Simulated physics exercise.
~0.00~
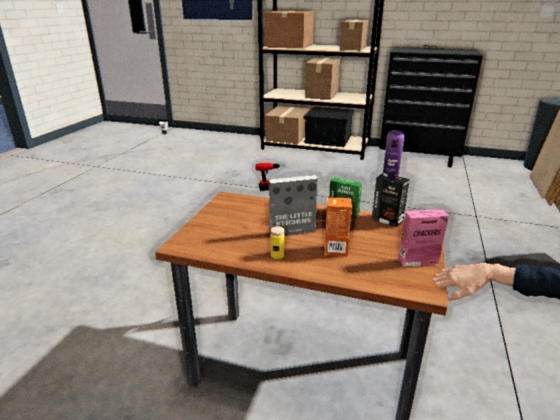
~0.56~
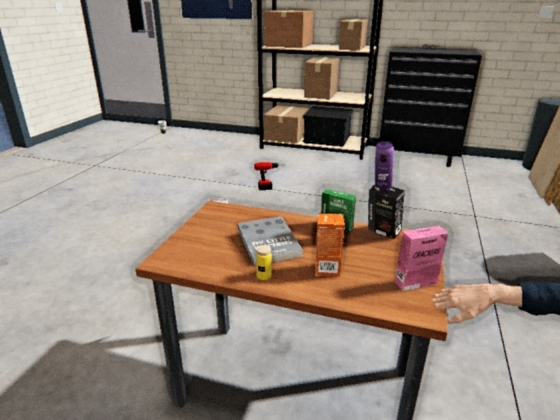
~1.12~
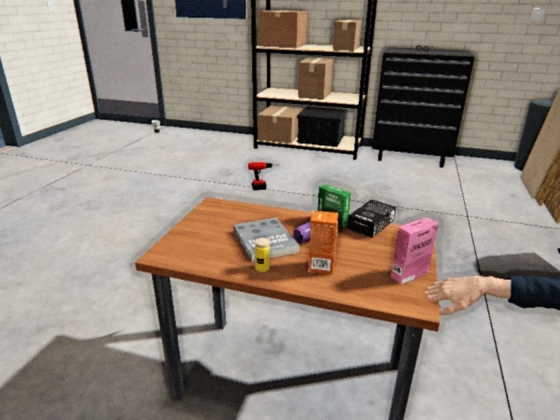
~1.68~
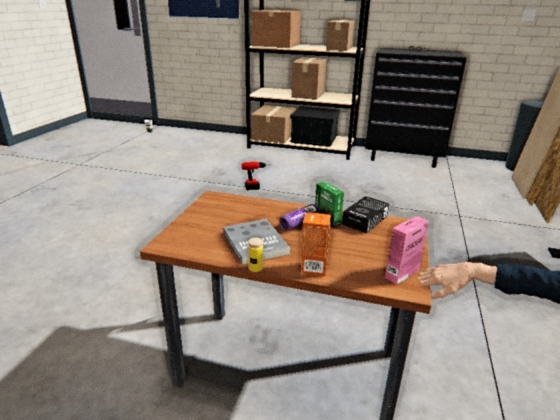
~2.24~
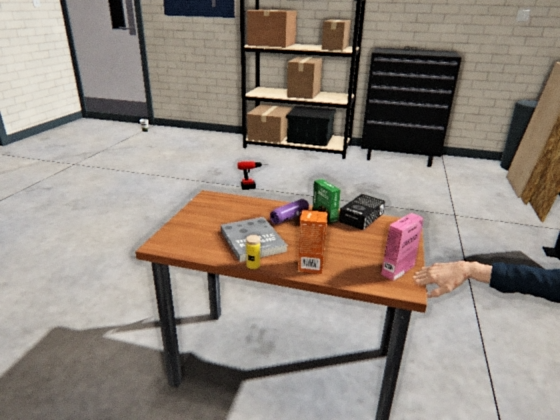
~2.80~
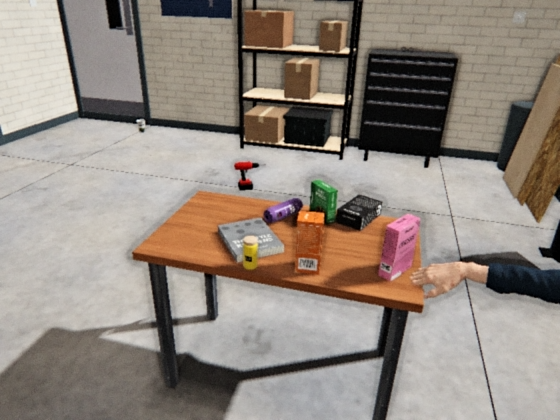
A wooden table with dark legs stands in a pale-floored workshop, seen from slightly above, with a hand resting by its right edge. On it are a grey book, a yellow shaker, an orange carton, a green packet, a pink packet at right, and a purple can above a black packet; shelves of boxes and a red drill are behind. The grey book falls flat first, while the purple can and black packet lean. Both then topple, and the can shifts left behind the orange carton. Finally those three lie on the tabletop while the others stand.
